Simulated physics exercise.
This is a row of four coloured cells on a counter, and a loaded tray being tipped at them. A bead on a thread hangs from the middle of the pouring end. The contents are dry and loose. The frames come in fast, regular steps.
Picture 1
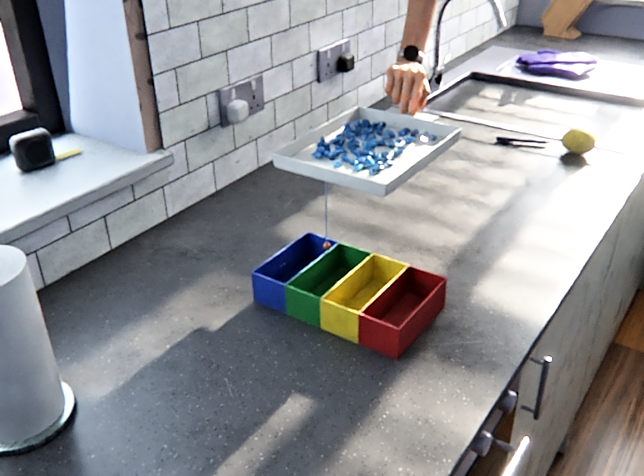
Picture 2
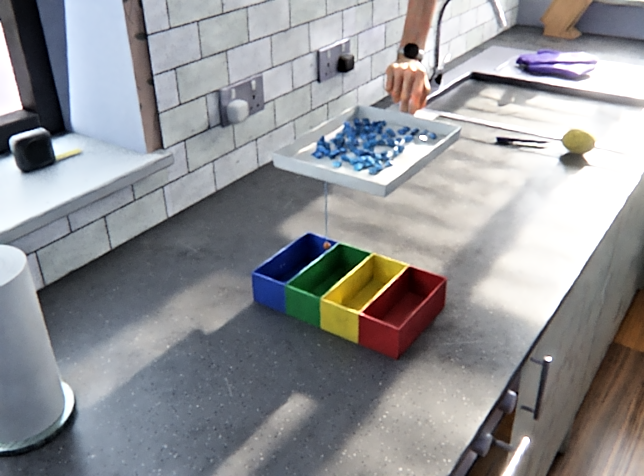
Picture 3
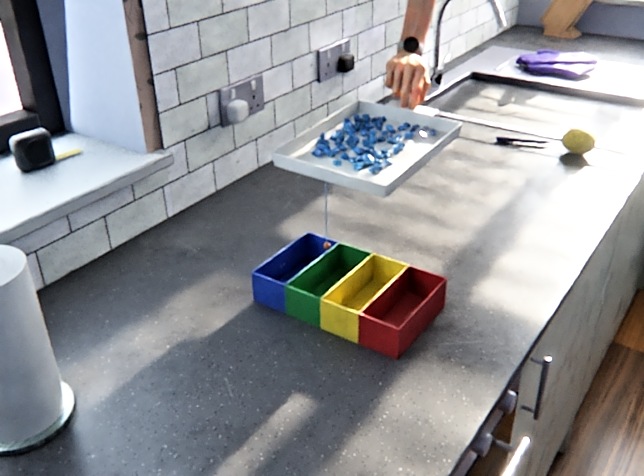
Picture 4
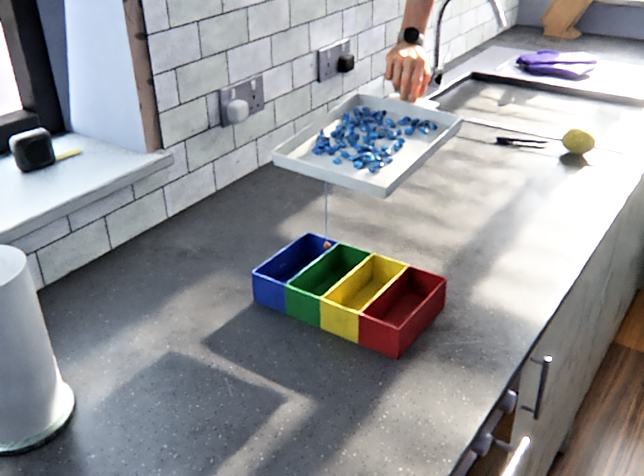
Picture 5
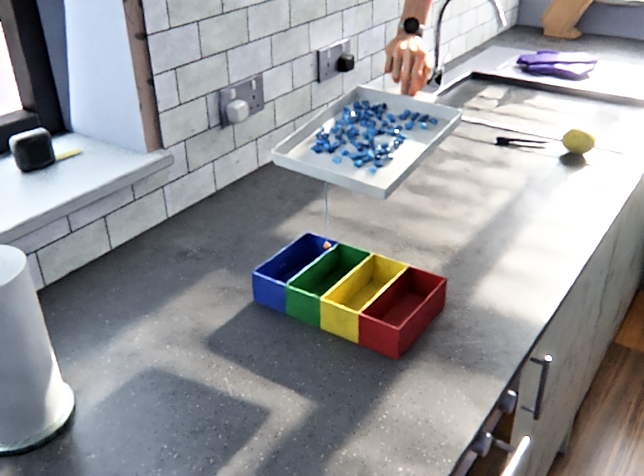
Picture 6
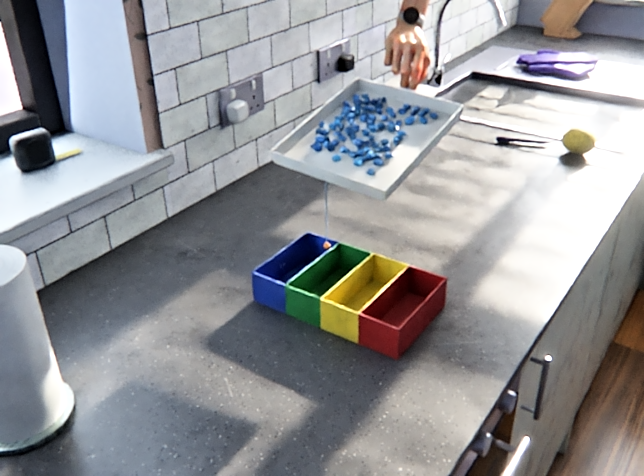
In the video, a hand holds a white tray of small blue stones above a row of blue, green, yellow and red compartments on a grey counter, keeping it nearly still at first, then gradually tilting it toward the viewer.
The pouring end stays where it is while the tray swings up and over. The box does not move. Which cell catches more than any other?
Most goes to the yellow cell.
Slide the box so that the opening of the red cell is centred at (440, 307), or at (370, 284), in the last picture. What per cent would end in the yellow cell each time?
In turn 10 and 30 in a hundred.
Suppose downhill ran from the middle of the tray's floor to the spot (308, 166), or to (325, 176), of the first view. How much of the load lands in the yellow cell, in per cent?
First some 0, then 0 per cent.
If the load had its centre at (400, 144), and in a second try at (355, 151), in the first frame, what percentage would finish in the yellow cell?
First some 70, then 60 per cent.
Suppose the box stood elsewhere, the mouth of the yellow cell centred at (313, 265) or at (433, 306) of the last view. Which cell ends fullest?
First the cell in red, then the blue one.
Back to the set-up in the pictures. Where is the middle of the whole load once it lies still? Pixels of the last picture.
Close to (352, 307).
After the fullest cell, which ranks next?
The runner-up: The green one.
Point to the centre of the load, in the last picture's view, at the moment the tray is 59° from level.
Close to (353, 179).
Soon, tray tipped steeply; most on the tray; a small part falling or outside the box.
A while on, tray tipped right over; about two thirds on the tray; about a quarter in the yellow cell; a small part in the green cell; a stray few in the red cell; a small part falling or outside the box.
Towards the end, tray tipped past a quarter turn; about half in the yellow cell; about a third in the green cell; a stray few in the red cell; a stray few in the blue cell.
Finally, tray tipped past a quarter turn; about half in the yellow cell; about a third in the green cell; a stray few in the red cell; a stray few in the blue cell.
